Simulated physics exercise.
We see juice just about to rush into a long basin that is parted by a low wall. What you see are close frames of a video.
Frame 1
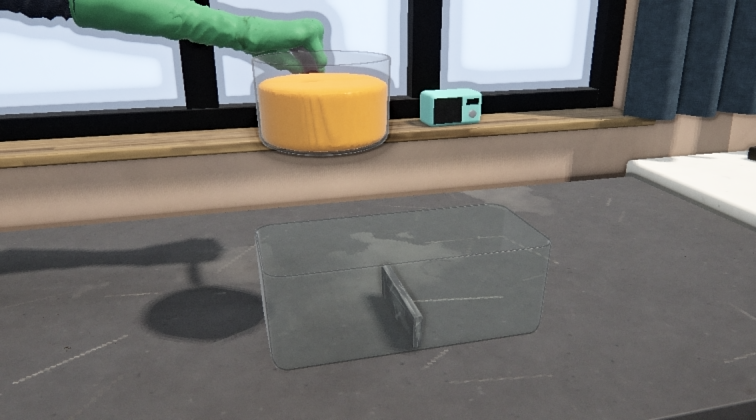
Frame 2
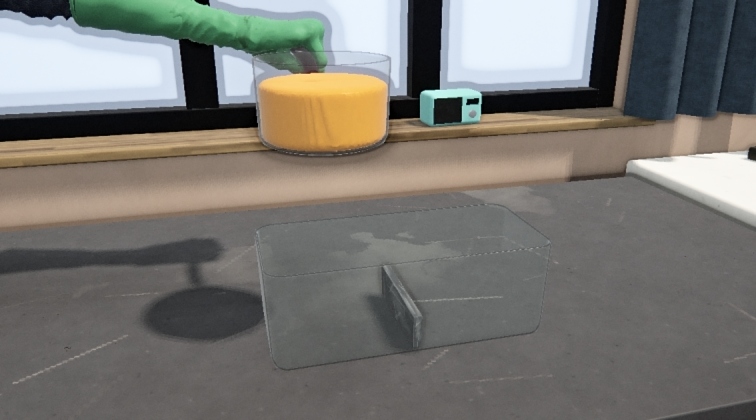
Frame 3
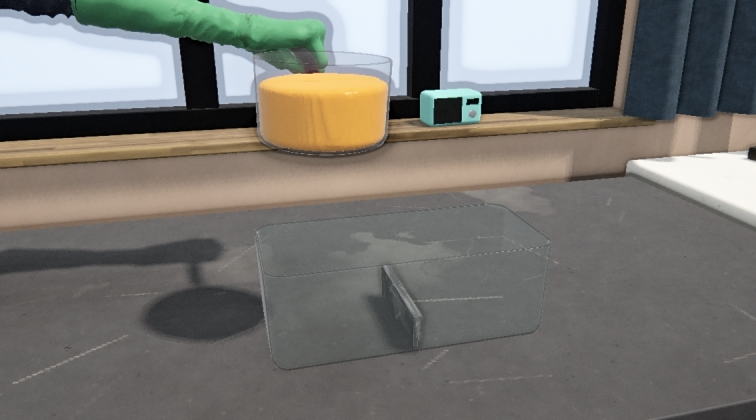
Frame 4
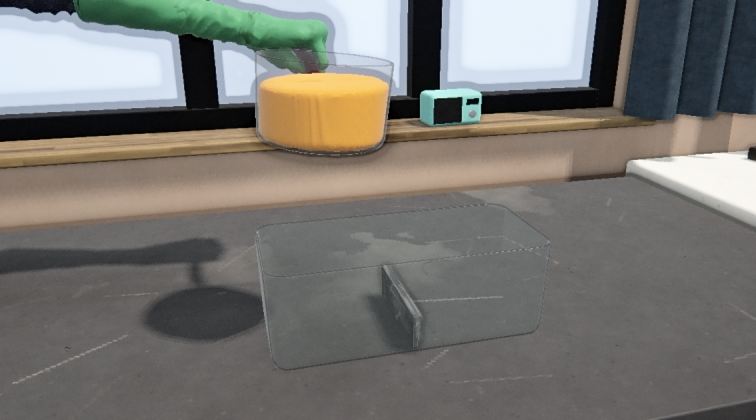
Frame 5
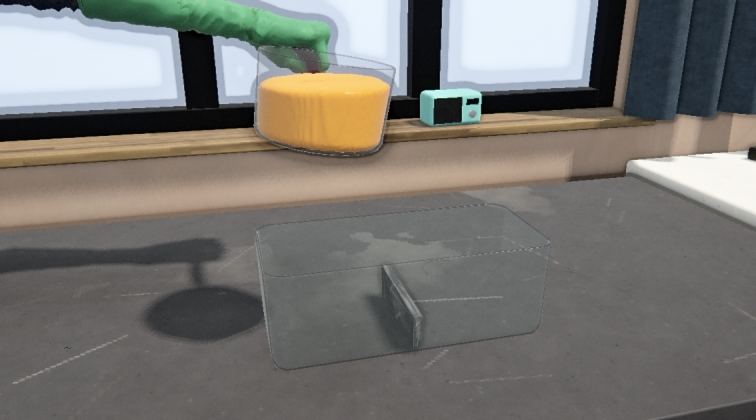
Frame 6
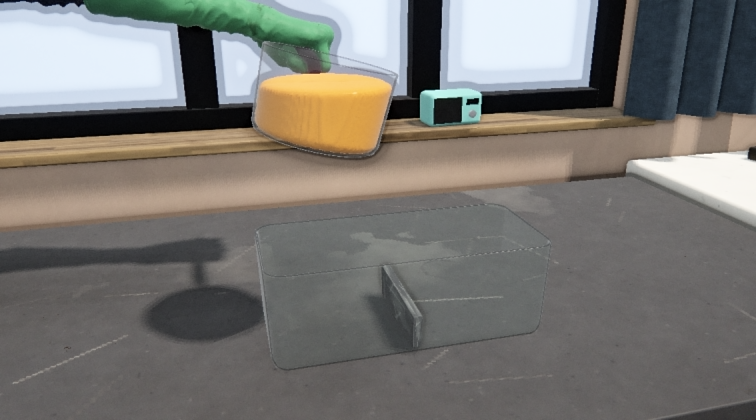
A green-gloved hand slowly tilts a clear container of orange juice to the right.
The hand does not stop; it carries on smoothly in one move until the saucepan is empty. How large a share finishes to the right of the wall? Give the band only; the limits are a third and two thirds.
More than two thirds.
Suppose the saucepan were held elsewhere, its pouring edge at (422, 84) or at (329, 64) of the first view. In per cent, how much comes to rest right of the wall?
Estimate, first then second: 95 per cent and 45 per cent.
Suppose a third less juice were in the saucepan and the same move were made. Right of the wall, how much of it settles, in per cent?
About 95 %.
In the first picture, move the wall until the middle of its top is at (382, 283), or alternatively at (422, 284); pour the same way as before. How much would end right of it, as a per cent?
It would come to roughly 95 per cent the first time and roughly 75 per cent the second.
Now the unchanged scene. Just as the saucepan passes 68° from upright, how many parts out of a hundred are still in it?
Some 65 per cent has not yet come out.
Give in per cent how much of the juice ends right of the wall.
That share comes out near 95 percent.
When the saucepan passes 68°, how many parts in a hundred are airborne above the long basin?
Roughly 25 percent.
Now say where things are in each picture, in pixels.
Tilt 0°; pouring edge (387, 58); surface from (257, 84) to (384, 80); the long basin's rim runs from (259, 252) to (526, 224); the wall's top is at (400, 290), in the first frame.
Tilt 1°; pouring edge (387, 58); surface from (257, 84) to (383, 80), in the second frame.
Tilt 2°; pouring edge (388, 60); surface from (258, 84) to (384, 80), in the third frame.
Tilt 5°; pouring edge (390, 64); surface from (259, 84) to (385, 81), in the fourth frame.
Tilt 9°; pouring edge (392, 69); surface from (259, 85) to (386, 81), in the fifth frame.
Tilt 14°; pouring edge (394, 75); surface from (259, 86) to (388, 82), in the sixth frame.
A moment on, the tilt is 68° and 67 per cent is still to pour, 0 is left of the wall and 6 right of it.
Next, the tilt is 100° and 15 per cent is still to pour, 3 is left of the wall and 67 right of it.
Then the tilt is 106° and 1 per cent is still to pour, 6 is left of the wall and 90 right of it.
Later the tilt is 106° and 0 per cent is still to pour, 7 is left of the wall and 93 right of it.
At rest 7 per cent lies left of the wall, 92 right of it and 1 outside.
